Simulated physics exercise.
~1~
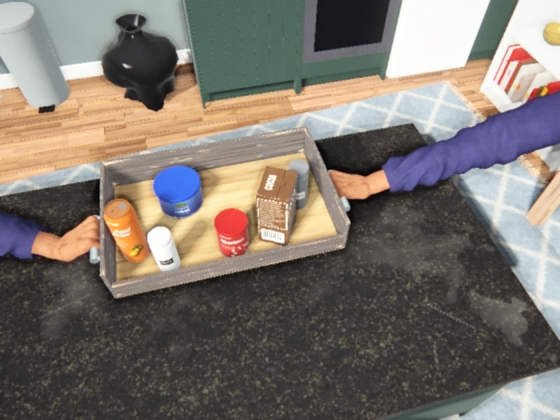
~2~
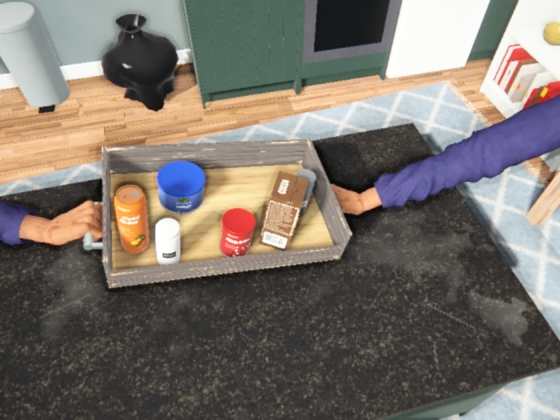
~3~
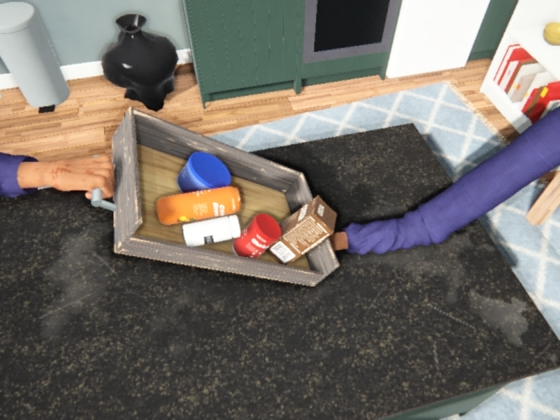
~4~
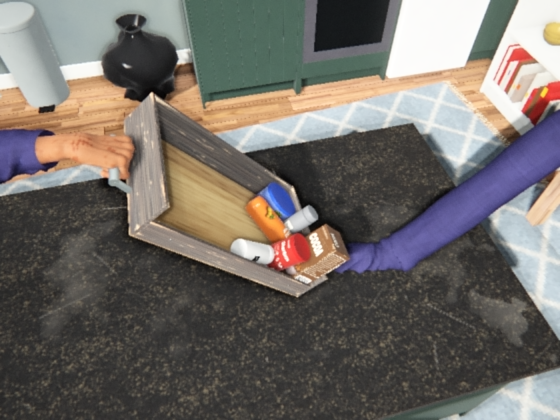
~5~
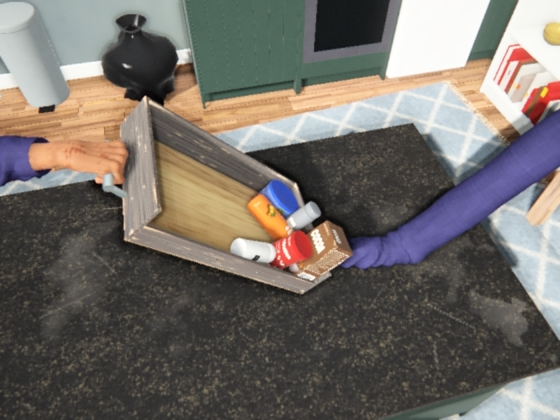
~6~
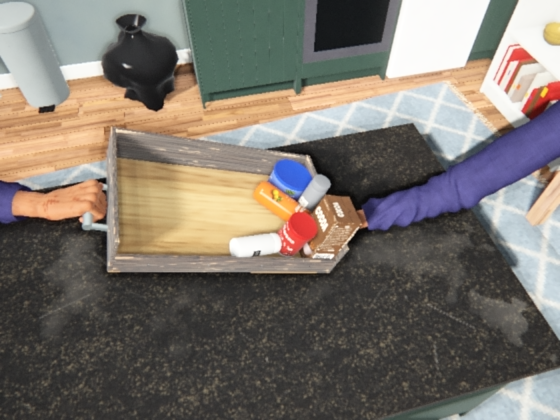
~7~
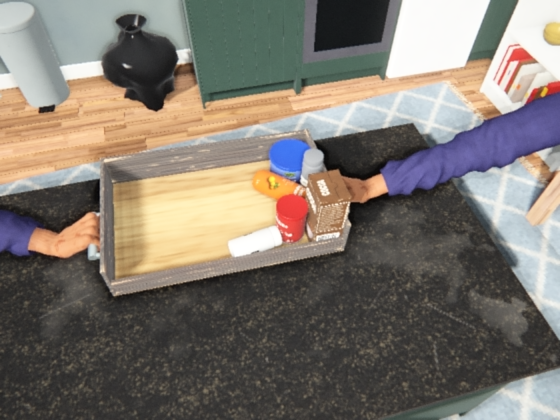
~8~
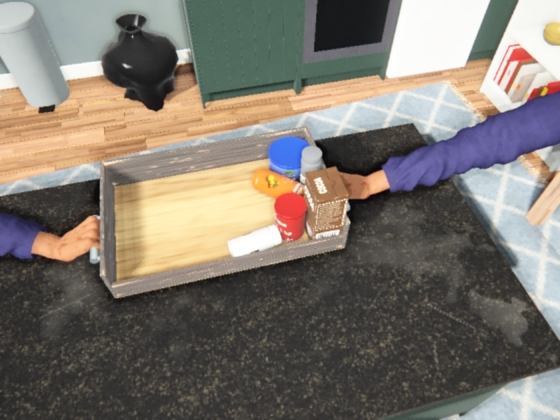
A wooden crate, held by a hand at each end above a dark counter, carries an orange can, a blue tub, a white shaker, a red tin, a brown carton and a grey container. The hands tip it steeply, right side down. The orange can and white shaker topple, and everything slides toward the lower end, bunching against the right wall. The hands then swing the crate back to level. The red tin and brown carton settle upright, while the orange can and white shaker stay on their sides, with everything still inside at the right end.
